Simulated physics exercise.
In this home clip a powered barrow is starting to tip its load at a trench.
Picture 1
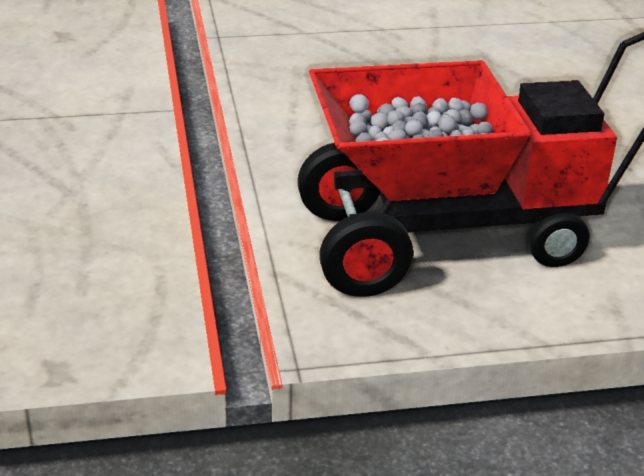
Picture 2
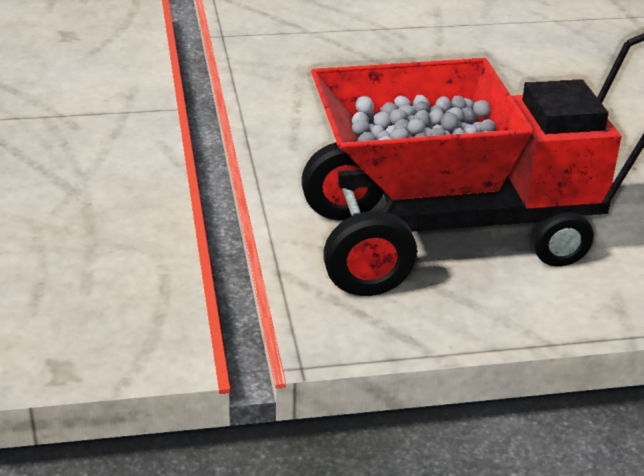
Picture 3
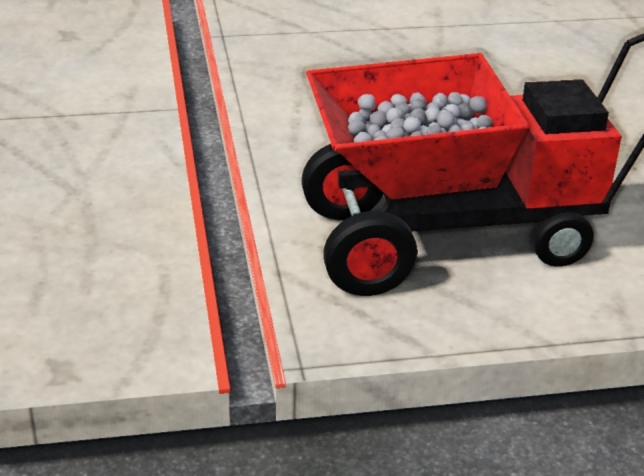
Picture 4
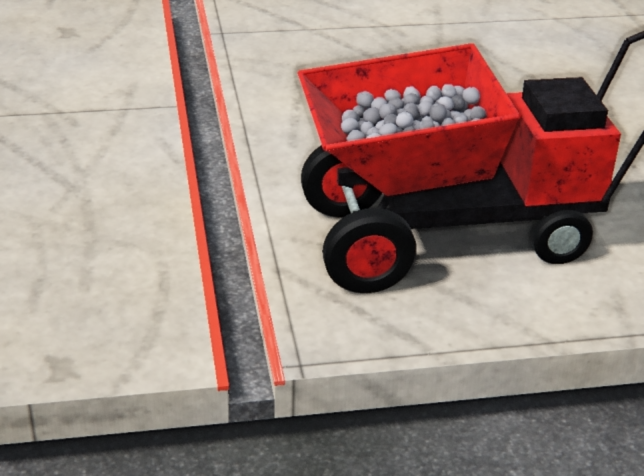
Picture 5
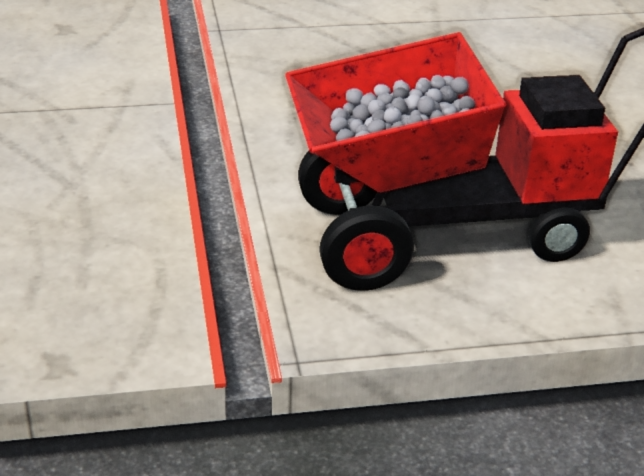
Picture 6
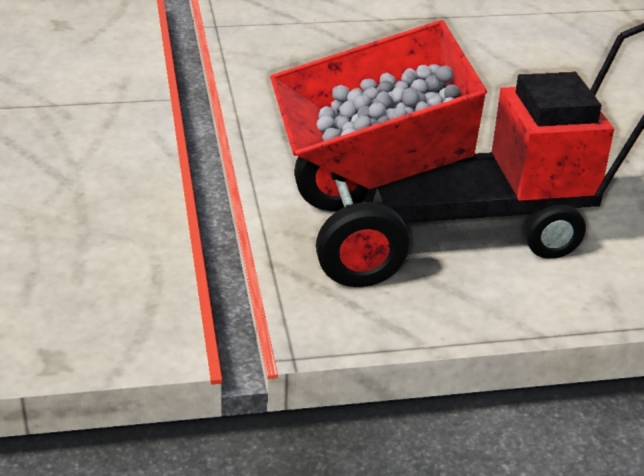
On a pale concrete slab beside a narrow trench, a red powered barrow slowly tilting its skip of round grey cobbles leftward.
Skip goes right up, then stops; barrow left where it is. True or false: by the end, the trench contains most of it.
False.
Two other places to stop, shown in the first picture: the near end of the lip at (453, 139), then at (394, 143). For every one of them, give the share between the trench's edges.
Result: Try 1 = 40 %, try 2 = 60 %.
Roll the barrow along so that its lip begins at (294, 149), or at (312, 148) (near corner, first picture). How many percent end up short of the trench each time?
First spot 0 per cent, second spot 0 per cent.
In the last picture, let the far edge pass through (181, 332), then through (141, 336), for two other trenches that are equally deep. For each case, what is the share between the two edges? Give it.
You'd get 60 % in the first case and 90 % in the second.
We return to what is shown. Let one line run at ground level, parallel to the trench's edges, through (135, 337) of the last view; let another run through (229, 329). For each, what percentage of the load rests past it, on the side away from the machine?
First roughly 30 percent, then 90 percent.
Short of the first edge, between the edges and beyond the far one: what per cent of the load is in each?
Short: 0; between: 20; beyond: 80 per cent.
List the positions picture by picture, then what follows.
Lip of the skip at (339, 146), level; top of the load at (424, 137), round cobbles; first edge of the trench at (266, 336); far edge at (213, 341), the trench under half as wide as the skip, and about half as deep as wide, in the first picture.
Lip of the skip at (341, 146), level; top of the load at (427, 136), in the second picture.
Lip of the skip at (335, 147), tipped barely; top of the load at (423, 134), in the third picture.
Lip of the skip at (326, 148), tipped a little; top of the load at (434, 129), in the fourth picture.
Lip of the skip at (312, 150), tipped a little; top of the load at (433, 110), in the fifth picture.
Lip of the skip at (296, 153), tipped clearly; top of the load at (419, 101); first edge of the trench at (262, 326); far edge at (209, 330), in the sixth picture.
Soon after the last picture, skip tipped steeply; all in the skip.
A little later, skip tipped right over; most in the skip; a stray few in or heaped over the trench; a small part beyond it; a stray few falling.
Later still, skip tipped right over; a small part in the skip; a small part in or heaped over the trench; most beyond it.
At rest, skip tipped right over; about a quarter in or heaped over the trench; most beyond it.
